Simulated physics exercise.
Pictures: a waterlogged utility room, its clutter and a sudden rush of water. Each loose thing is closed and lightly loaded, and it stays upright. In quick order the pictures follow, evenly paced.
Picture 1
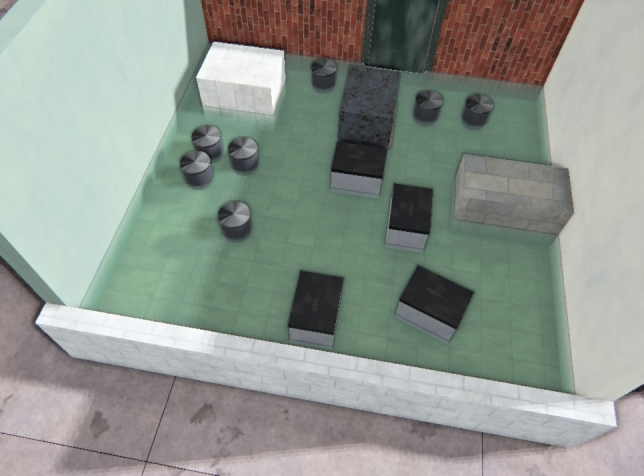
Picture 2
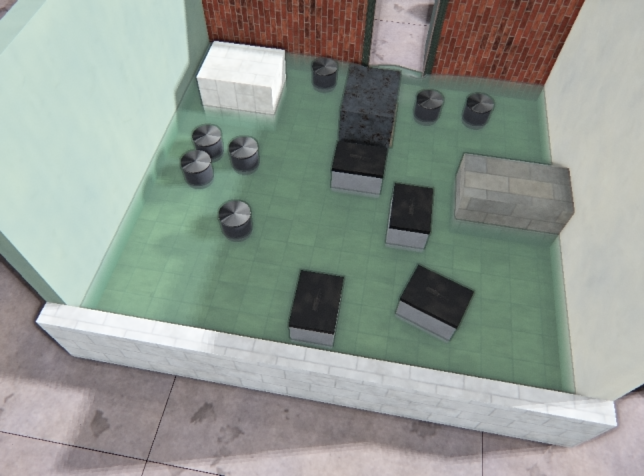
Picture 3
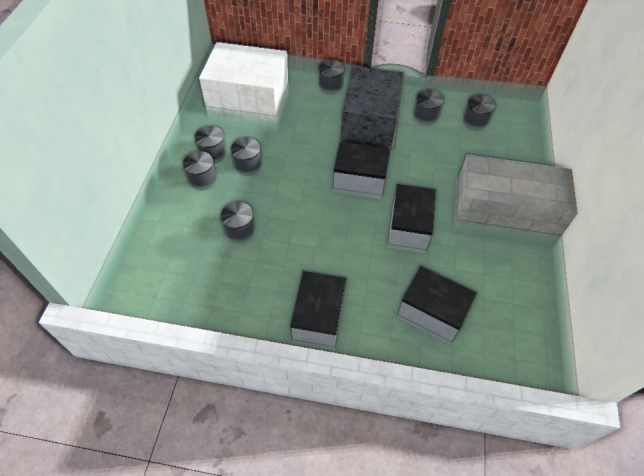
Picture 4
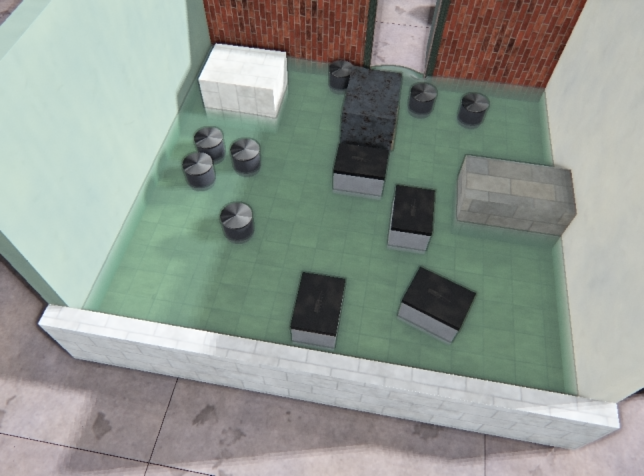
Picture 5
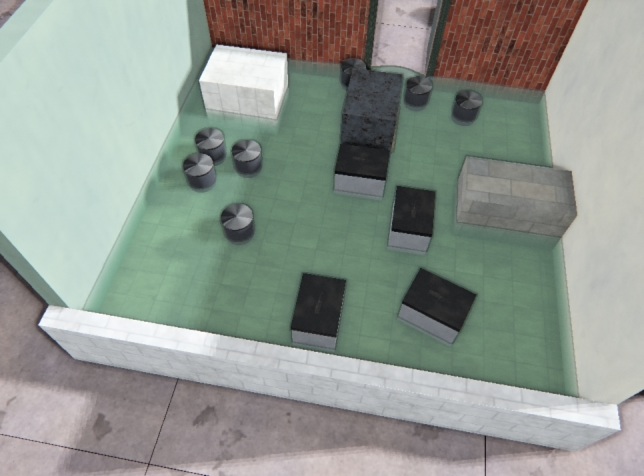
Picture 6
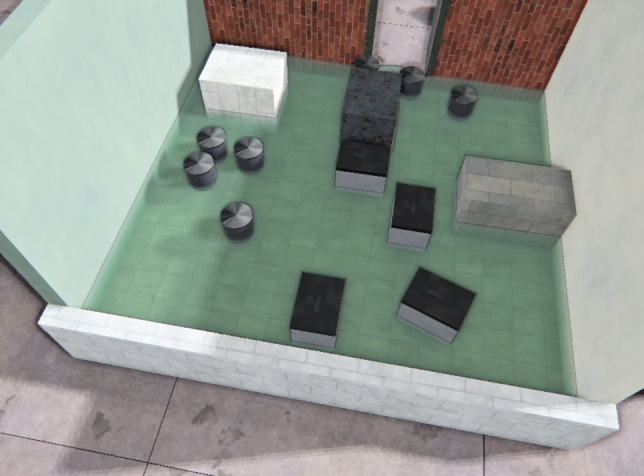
In the video, a dark door in the brick wall of a flooded room opens, then the dark round pails nearest the doorway drift slowly toward it from both sides, while the blocks and other pails barely move.
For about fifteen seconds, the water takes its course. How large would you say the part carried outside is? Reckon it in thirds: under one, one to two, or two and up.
One to two thirds.
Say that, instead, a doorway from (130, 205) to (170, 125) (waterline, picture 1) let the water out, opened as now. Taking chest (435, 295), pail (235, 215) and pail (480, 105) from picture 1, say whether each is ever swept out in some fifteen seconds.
One by one as named: Doesn't escape, gets away and doesn't escape.
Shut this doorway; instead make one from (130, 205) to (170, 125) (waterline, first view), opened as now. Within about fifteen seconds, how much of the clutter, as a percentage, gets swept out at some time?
Around 70 in a hundred.
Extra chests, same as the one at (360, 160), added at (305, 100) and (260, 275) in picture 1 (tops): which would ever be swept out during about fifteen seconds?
Taking them in turn: Flushed away, then held back.
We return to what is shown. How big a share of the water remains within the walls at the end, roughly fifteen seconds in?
It comes to about 64 parts in a hundred.
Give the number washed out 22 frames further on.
3.
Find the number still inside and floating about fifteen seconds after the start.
I make it 5.
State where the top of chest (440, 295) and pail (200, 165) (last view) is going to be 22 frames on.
They should end up near (415, 261) and (228, 139) respectively.
A moment on, 2 of 11 are out; 9 afloat.
Next, 3 of 11 are out; 8 afloat.
Later, 3 of 11 are out; 8 afloat.
In the end, 6 of 11 are out; 5 afloat.
